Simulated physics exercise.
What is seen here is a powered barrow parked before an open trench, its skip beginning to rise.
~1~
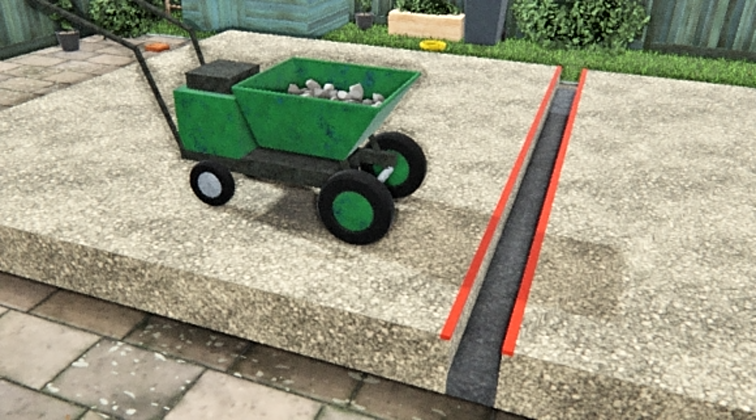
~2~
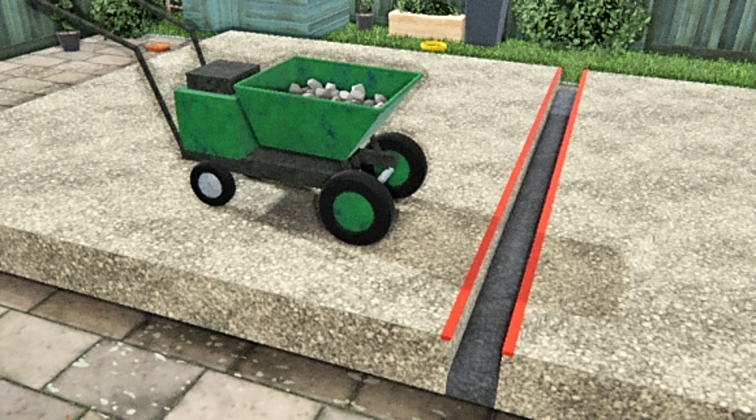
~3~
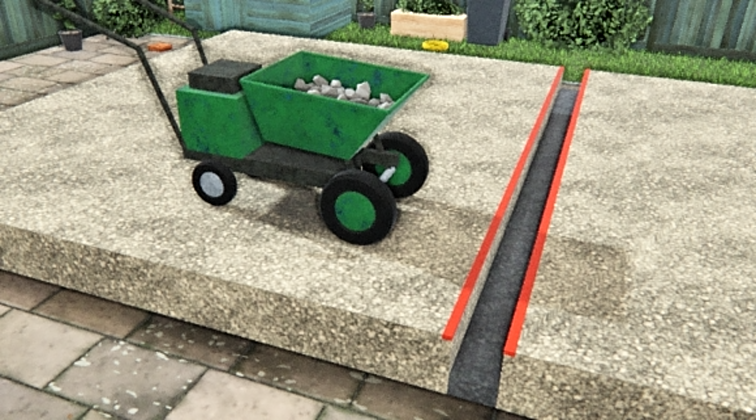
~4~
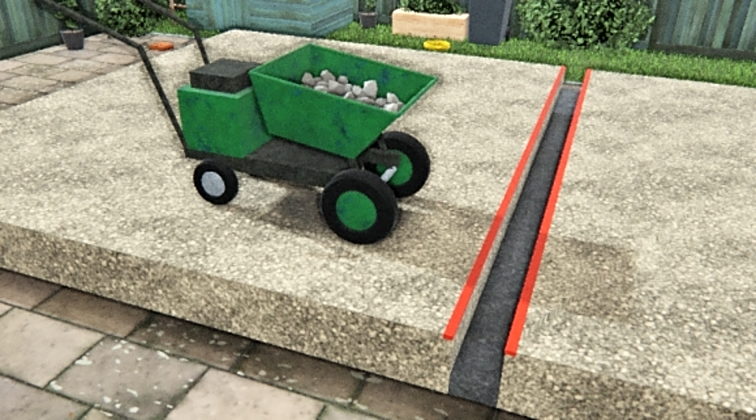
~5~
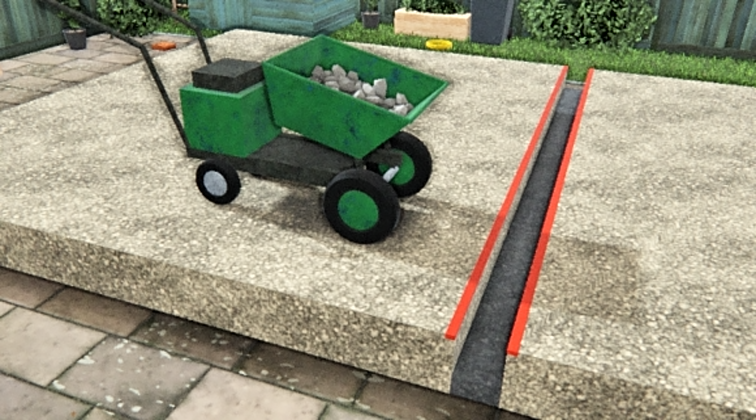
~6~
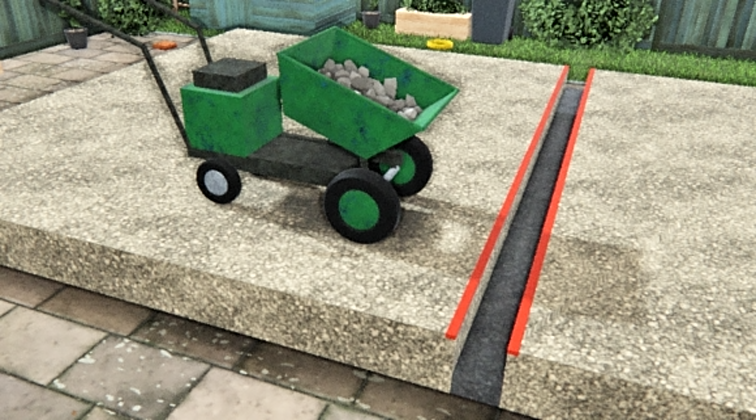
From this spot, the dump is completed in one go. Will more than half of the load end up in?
Predicted result: Mostly in.
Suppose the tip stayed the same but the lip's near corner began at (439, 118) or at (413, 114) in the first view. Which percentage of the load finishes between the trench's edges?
The shares come out close to 20 and 60 per cent, in that order.
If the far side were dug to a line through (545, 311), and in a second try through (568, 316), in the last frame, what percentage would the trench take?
Result, try 1: 100 in a hundred; try 2: 100 in a hundred.
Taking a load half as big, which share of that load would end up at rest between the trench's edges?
It would be around 100 per cent.
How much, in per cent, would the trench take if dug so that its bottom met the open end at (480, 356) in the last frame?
About 60 %.
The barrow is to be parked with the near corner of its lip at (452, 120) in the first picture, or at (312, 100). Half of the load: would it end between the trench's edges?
Okay, first it's a smaller portion, and then it's a smaller portion.
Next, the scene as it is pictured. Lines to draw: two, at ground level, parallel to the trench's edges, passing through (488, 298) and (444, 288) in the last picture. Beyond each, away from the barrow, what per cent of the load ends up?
Close to 70 % and 100 %, in that order.
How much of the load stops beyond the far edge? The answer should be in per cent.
0 %.
Shortly afterwards, skip tipped steeply; the whole lot in the skip.
Next, skip tipped right over; the bulk in the skip; only a few short of the trench; a little in or heaped over the trench; only a few beyond it; only a few falling.
Some moments later, skip tipped right over; a little in the skip; a little short of the trench; the bulk in or heaped over the trench; only a few beyond it.
In the end, skip tipped right over; a little short of the trench; all but a few in or heaped over the trench; only a few beyond it.
